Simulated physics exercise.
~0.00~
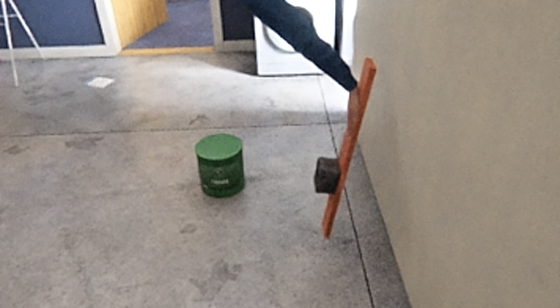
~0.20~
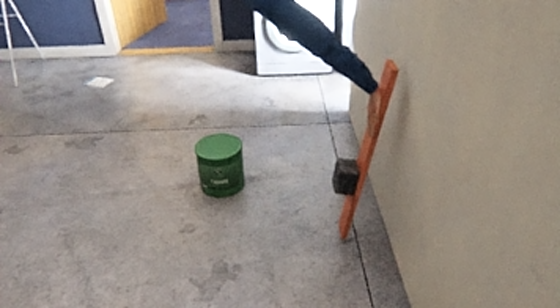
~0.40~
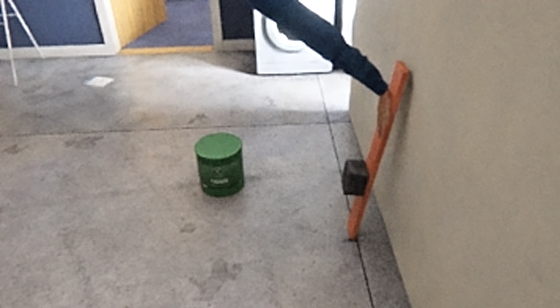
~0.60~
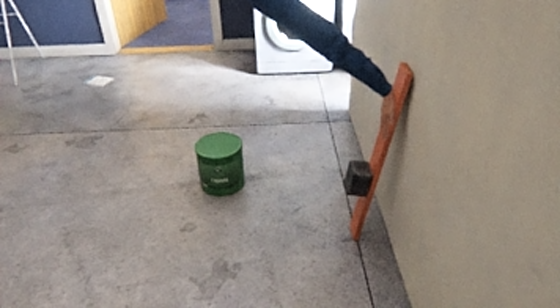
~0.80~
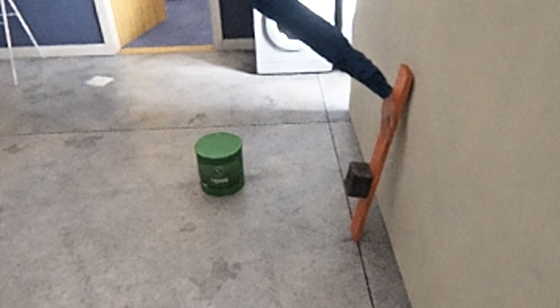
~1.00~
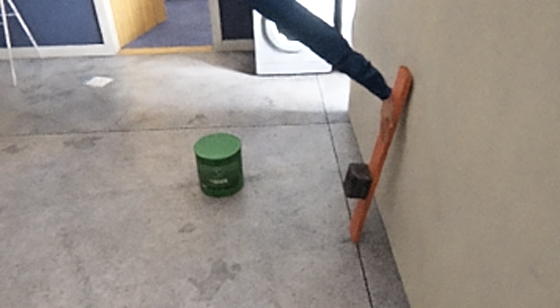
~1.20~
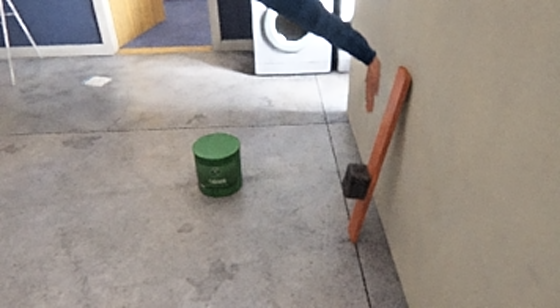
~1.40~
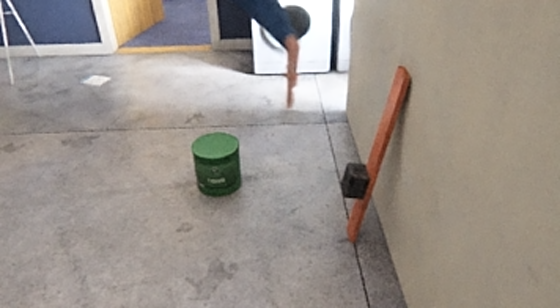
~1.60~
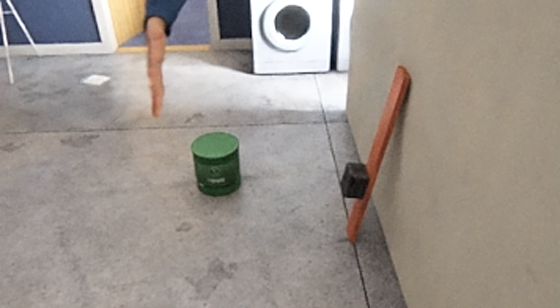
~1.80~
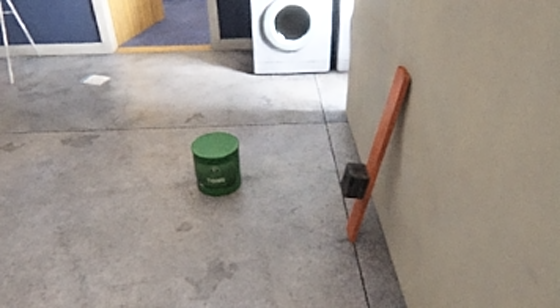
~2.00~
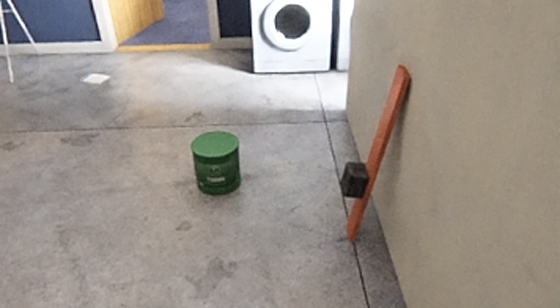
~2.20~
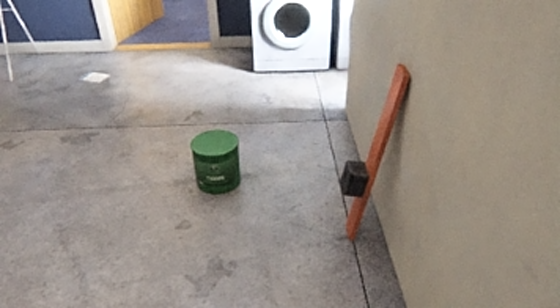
At first, an arm reaches in from the top and holds an orange plank with a dark block attached near its middle, beside a pale wall on the right. A green pail stands on the grey concrete floor to the left. The hand moves the plank a little to the right until it leans against the wall, then keeps hold of it briefly. Next, the hand lets go, draws back to the left past a white washing machine, and leaves the view. The plank stays leaning on the wall, and the pail remains in its place.
